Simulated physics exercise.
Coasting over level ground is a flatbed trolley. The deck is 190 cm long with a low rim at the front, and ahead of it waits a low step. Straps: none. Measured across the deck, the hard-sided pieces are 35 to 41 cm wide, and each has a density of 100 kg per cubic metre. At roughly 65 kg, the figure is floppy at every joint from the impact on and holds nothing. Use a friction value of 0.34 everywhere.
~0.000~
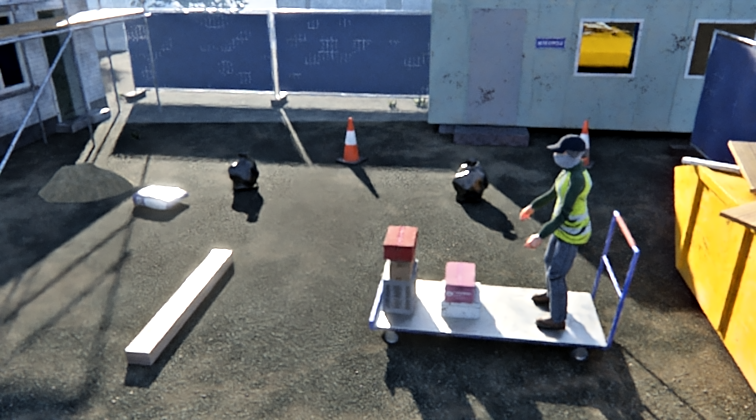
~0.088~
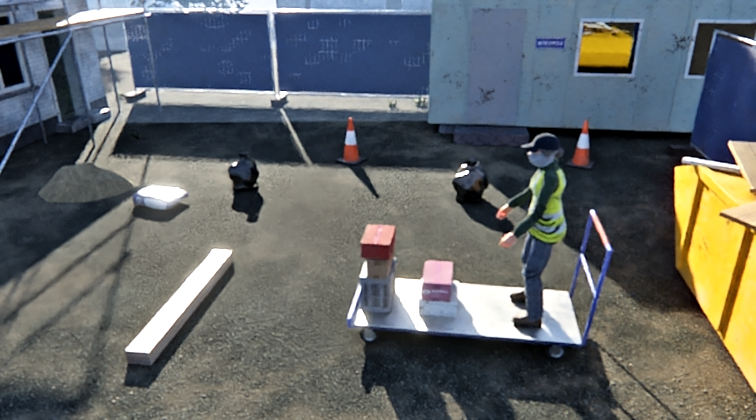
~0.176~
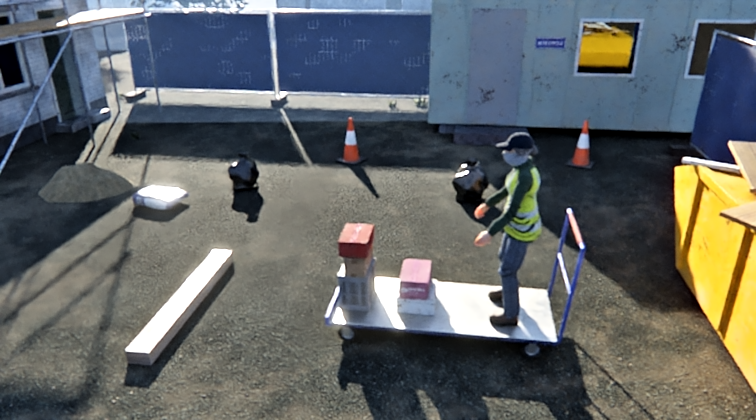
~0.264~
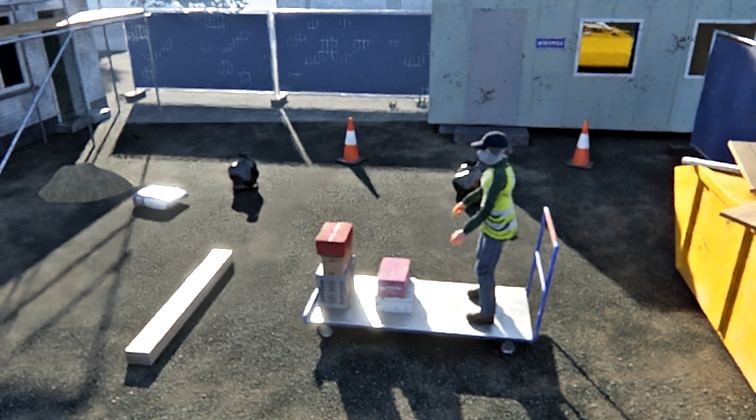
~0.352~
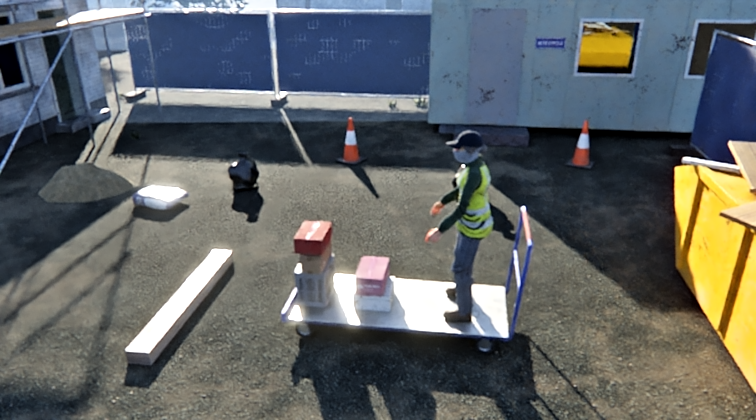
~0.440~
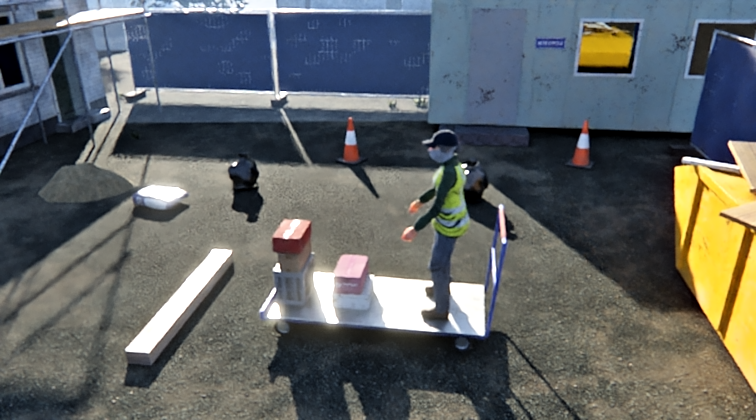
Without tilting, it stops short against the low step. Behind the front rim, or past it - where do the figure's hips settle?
The figure's hips settle behind the front rim.
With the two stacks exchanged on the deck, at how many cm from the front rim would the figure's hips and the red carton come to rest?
The hips would end 70 behind the front rim, and the red one 70 past it.
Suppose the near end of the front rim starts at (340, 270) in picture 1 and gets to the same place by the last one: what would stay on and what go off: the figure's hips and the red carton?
The hips end up still in place and the red one ends up no longer aboard.
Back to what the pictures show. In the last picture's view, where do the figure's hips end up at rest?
Roughly at (256, 270).
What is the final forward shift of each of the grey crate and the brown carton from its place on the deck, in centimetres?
Grey 5 cm forward, brown 80 cm forward.
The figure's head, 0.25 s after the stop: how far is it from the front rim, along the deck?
The head is some 100 cm back from the front rim.
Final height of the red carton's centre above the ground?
Close to 10 cm above the ground.
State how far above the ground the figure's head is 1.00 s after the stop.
About 60 cm above the ground.
The wheels strike at 0.84 s.
After 1.39 s the figure's hips are 61 cm behind the rim, near (243, 254) in the last picture's view.
After 1.84 s the figure's hips are 66 cm behind the rim, near (249, 260) in the last picture's view.
At rest, 2.6 s, past the rim, red carton and brown carton; behind it, pink parcel, grey crate, white toolbox and the figure's hips.
